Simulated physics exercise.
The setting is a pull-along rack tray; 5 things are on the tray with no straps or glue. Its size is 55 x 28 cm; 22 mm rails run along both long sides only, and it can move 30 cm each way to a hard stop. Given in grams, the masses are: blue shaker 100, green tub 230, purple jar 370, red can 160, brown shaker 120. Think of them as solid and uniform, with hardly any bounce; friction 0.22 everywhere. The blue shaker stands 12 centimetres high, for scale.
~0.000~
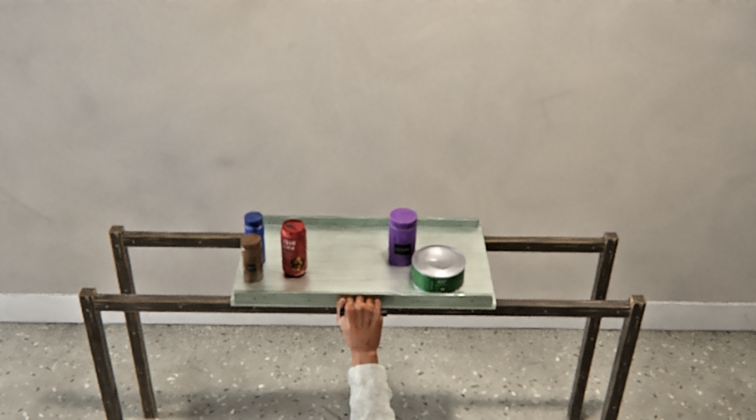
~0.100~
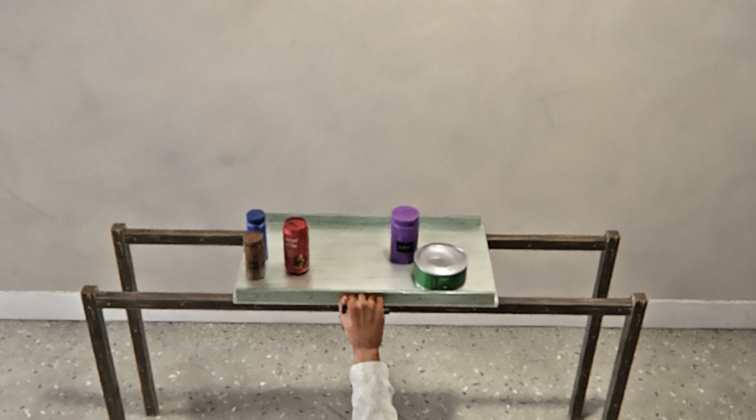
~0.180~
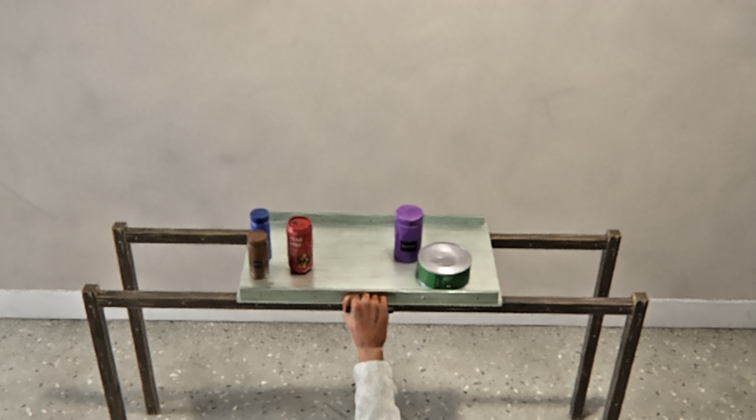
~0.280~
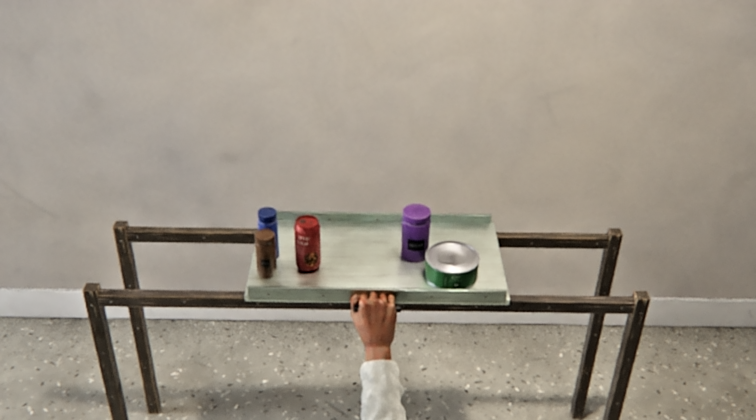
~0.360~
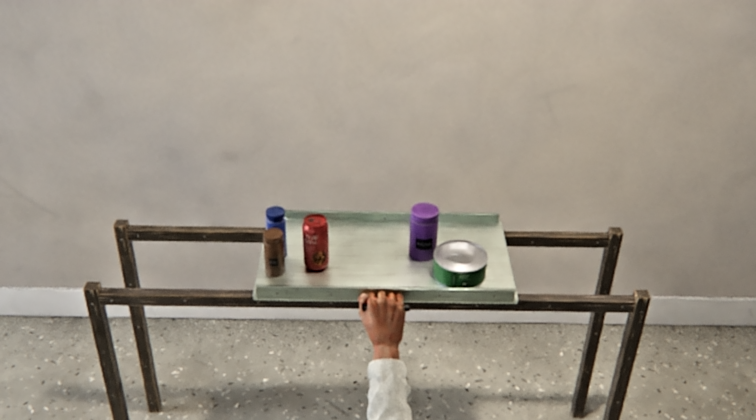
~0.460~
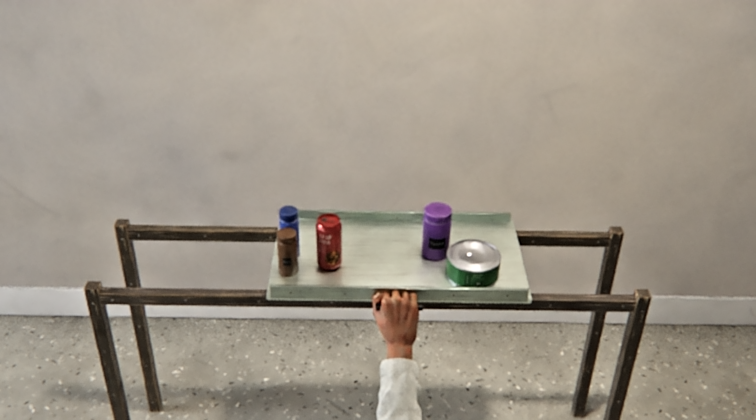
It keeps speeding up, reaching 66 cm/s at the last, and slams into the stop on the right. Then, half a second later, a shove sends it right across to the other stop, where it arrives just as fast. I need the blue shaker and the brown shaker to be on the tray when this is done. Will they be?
The blue shaker is going to hang on; the brown shaker is going to hang on.
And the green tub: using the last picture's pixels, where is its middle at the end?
About (306, 262).
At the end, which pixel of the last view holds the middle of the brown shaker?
At pixel (119, 250) or so, give or take.
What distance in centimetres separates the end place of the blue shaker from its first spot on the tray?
Displacement: Approx. 0 cm.
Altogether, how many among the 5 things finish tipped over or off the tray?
In total, 0.
After 1.06 s, tray 30 cm right; blue shaker slid 6 cm near (422, 235); brown shaker slid 6 cm near (423, 254); red can slid 6 cm.
After 1.16 s, tray 30 cm right; brown shaker slid 9 cm near (435, 254); blue shaker slid 9 cm near (433, 235); red can slid 9 cm.
After 3.26 s, tray 30 cm left; brown shaker slid 9 cm near (160, 250); blue shaker slid 9 cm near (165, 231); green tub slid 9 cm.
After 3.36 s, tray 30 cm left; blue shaker slid 4 cm near (142, 231); brown shaker slid 4 cm near (136, 250); purple jar slid 4 cm.
At rest (3.9 s), all 5 in place, give or take 5 cm. In the last view, blue shaker near (125, 230), brown shaker near (119, 250).
